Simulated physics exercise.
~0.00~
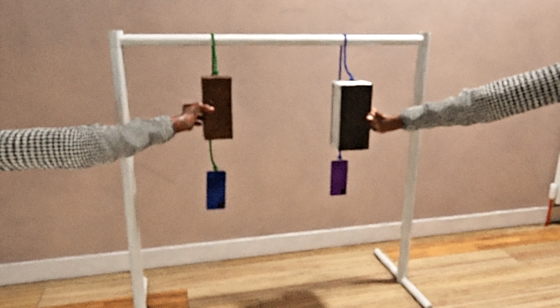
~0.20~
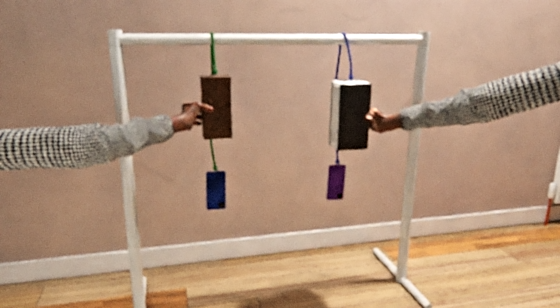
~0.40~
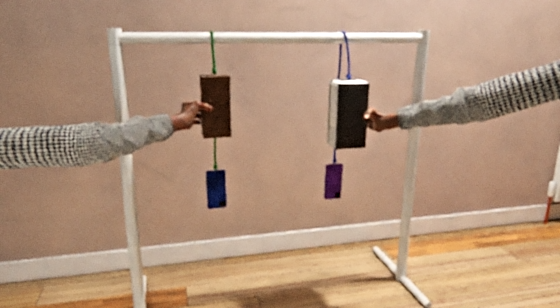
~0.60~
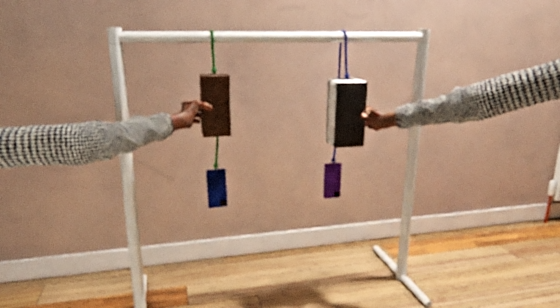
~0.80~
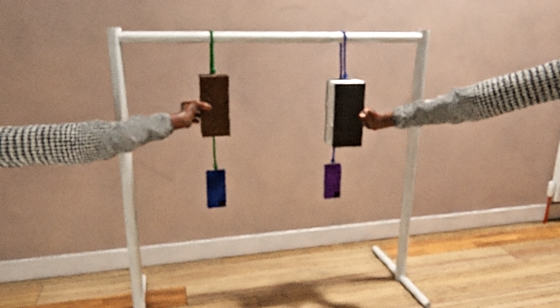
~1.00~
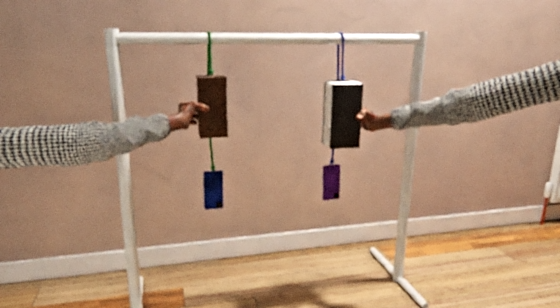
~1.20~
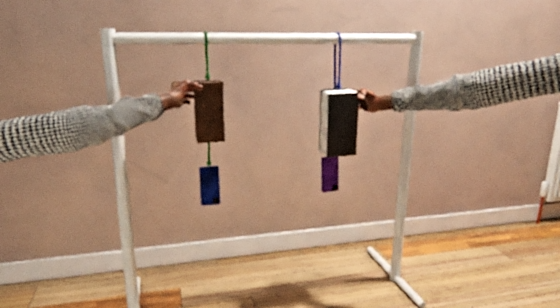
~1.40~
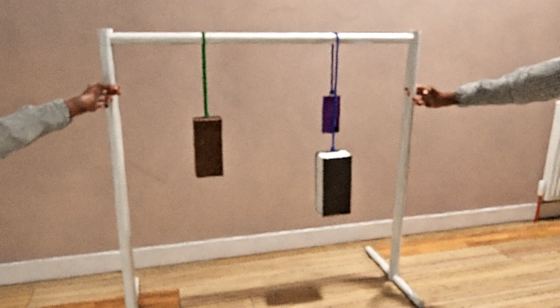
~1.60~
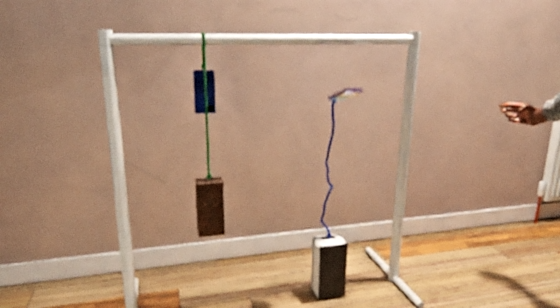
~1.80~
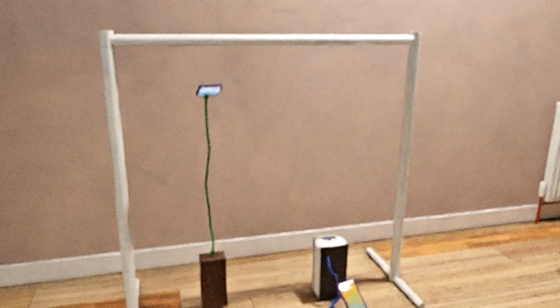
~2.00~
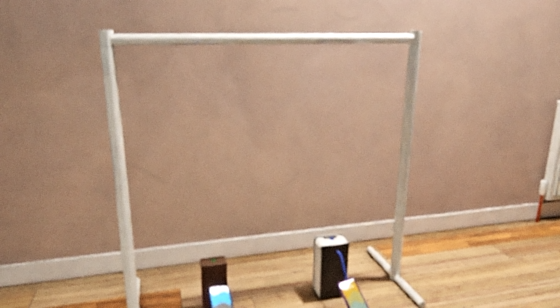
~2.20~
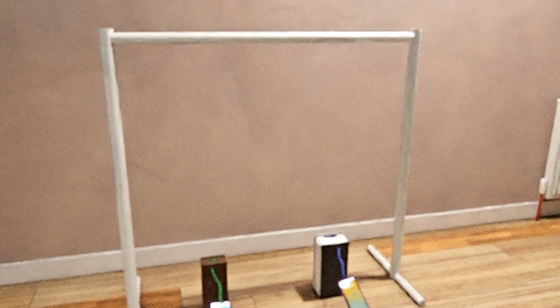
In a room with a wooden floor and a plain wall, a white frame holds two cords looped over its top rail. A hand on the left steadies a brown brick above a small blue object, while a hand on the right holds a black and white case above a purple one. The hands let go and draw away, and both blocks drop as the small objects rise. The case reaches the floor first, its cord coming off the rail, and the brick follows. Finally both blocks stand on the floor with the small objects lying in front of them.
